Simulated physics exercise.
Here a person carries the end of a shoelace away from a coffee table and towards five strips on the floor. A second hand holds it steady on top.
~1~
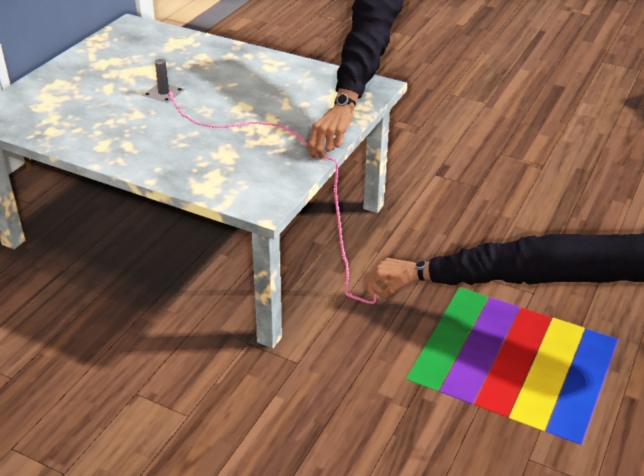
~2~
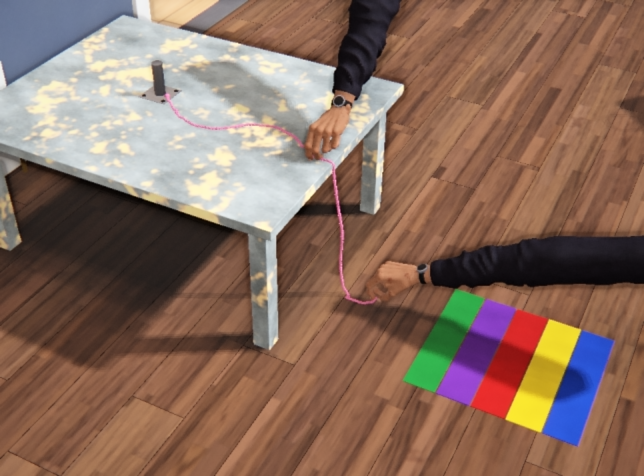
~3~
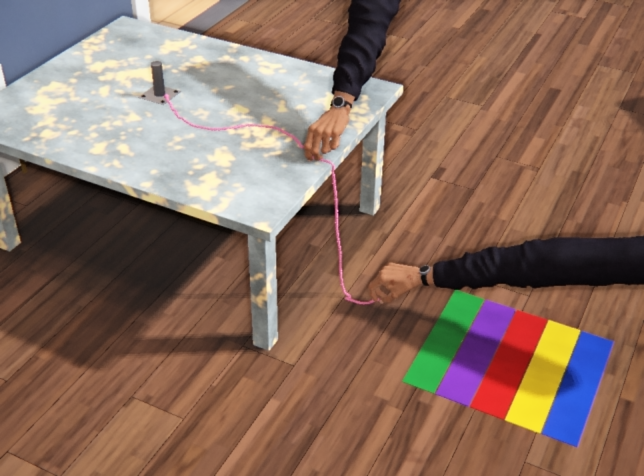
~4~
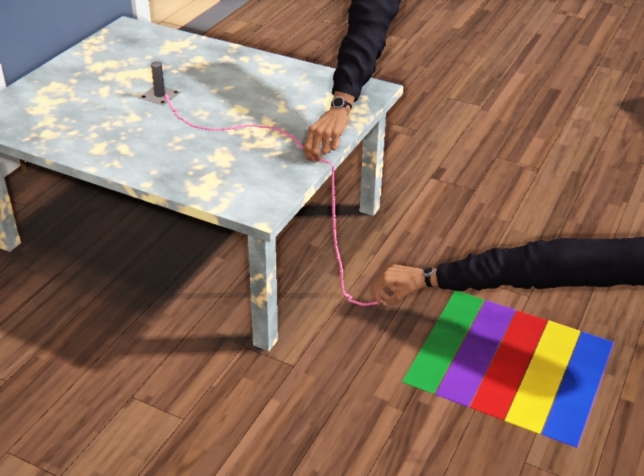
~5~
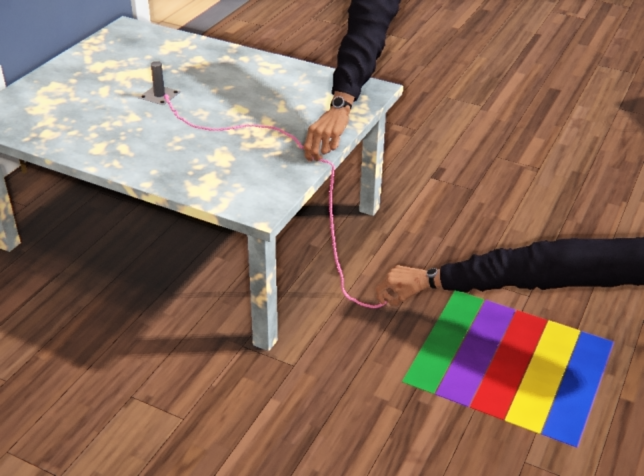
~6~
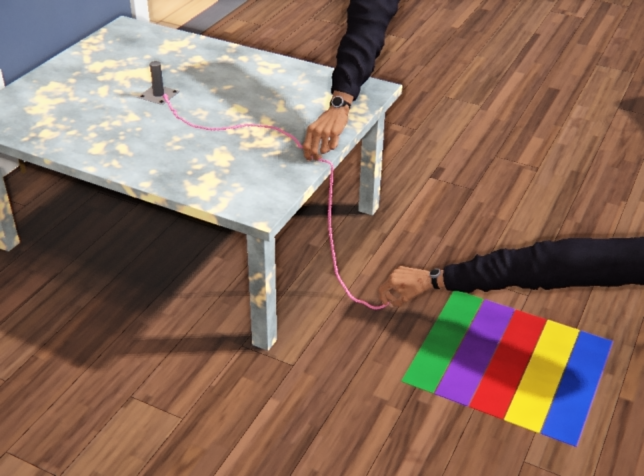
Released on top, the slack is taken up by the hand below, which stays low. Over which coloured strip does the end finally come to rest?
Over the red strip.
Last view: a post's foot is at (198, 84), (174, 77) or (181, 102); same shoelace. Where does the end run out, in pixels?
Roughly (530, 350), (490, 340) and (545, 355), try by try.
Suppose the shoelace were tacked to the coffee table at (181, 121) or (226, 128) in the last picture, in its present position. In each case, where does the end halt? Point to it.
Estimates in sequence: (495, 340) then (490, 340).
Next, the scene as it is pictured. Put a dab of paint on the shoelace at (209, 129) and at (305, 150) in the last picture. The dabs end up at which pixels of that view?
About (233, 122), and the other about (333, 160).
A little later, end near (453, 325); over green.
Next, end near (489, 337); over purple.
When it is tight, end near (511, 345); over red. It gets as far as the red strip.
